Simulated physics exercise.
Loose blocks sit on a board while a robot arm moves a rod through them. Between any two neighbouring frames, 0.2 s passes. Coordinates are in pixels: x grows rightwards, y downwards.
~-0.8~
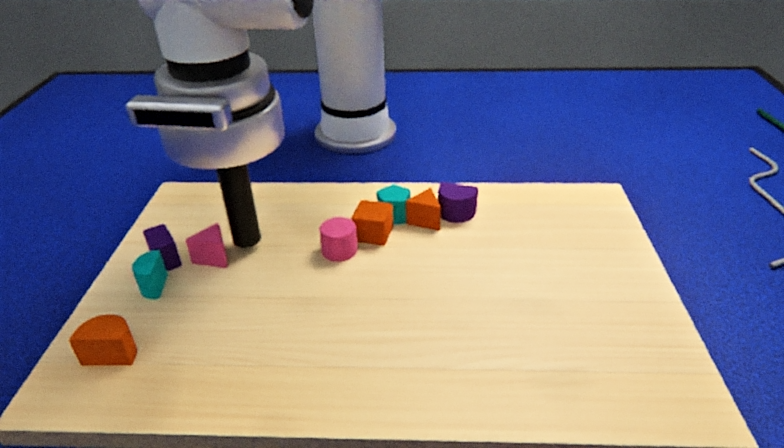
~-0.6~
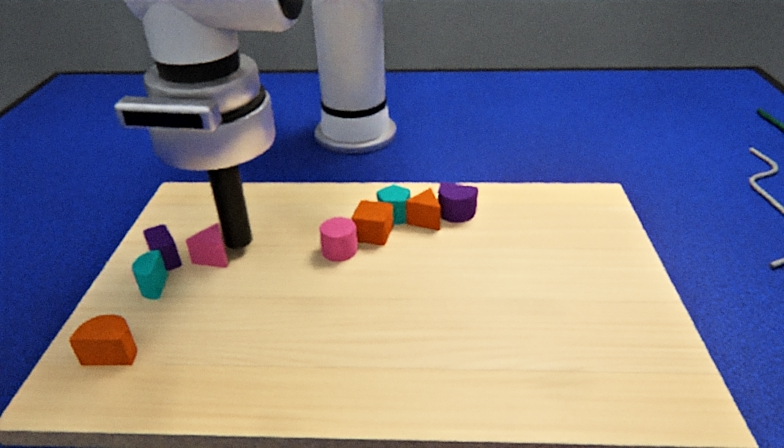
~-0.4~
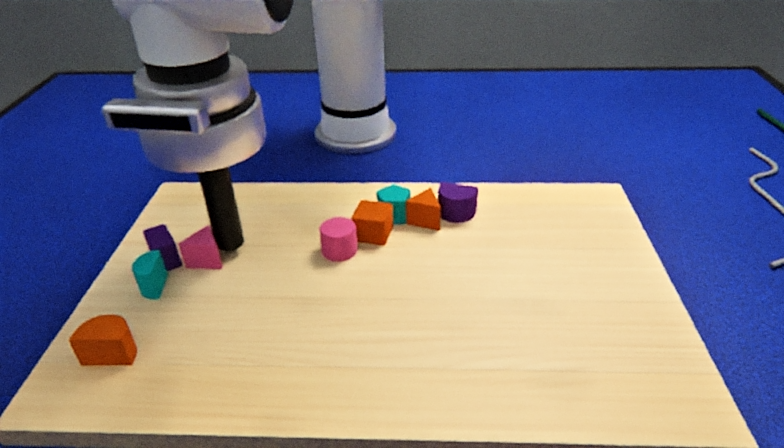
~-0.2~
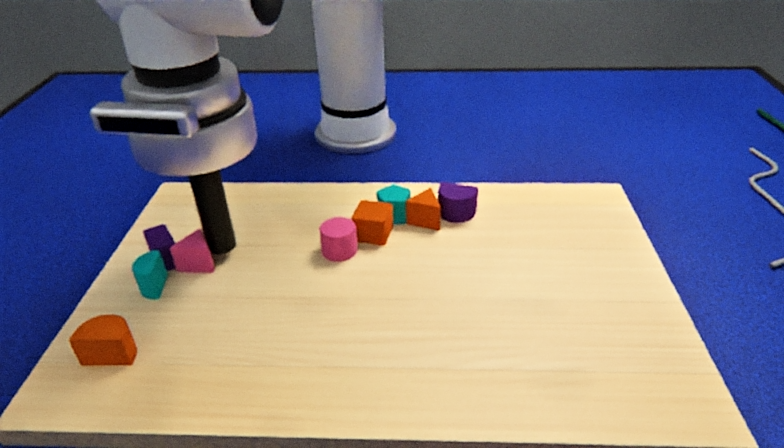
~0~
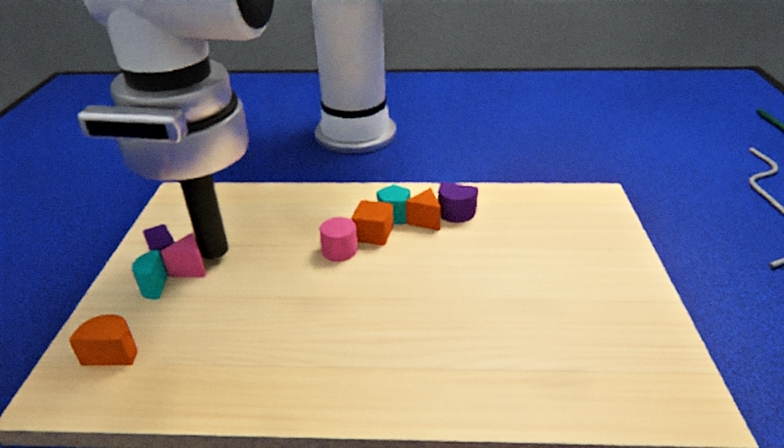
A robot arm's black rod slides left, pushing a pink block toward a turquoise block.
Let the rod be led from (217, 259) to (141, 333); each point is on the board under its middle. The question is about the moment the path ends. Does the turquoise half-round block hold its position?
Final answer: No.
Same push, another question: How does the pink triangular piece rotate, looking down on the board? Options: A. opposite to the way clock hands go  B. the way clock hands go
(B)
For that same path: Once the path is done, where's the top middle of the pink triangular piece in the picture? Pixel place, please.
The pink triangular piece ends near (158, 256).
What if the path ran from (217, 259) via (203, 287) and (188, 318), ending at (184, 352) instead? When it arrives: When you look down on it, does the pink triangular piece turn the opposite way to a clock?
It seems not.
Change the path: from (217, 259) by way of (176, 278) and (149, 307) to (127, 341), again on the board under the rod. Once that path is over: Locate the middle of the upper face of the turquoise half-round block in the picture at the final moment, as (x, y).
The middle of the upper face of the turquoise half-round block will lie at about (99, 281) in the picture.
The first path, step by step. One third of the way, rod at (192, 273); turquoise half-round block at (136, 264), turned 40° anticlockwise; pink triangular piece at (160, 256), turned 40° clockwise.
Two thirds of the way, rod at (166, 298); turquoise half-round block at (135, 264), turned 35° anticlockwise; pink triangular piece at (158, 256), turned 45° clockwise.
At the end, rod at (138, 324); orange half-round block at (97, 331); turquoise half-round block at (135, 264), turned 35° anticlockwise; purple oblong block not moved; pink triangular piece at (158, 256), turned 45° clockwise.
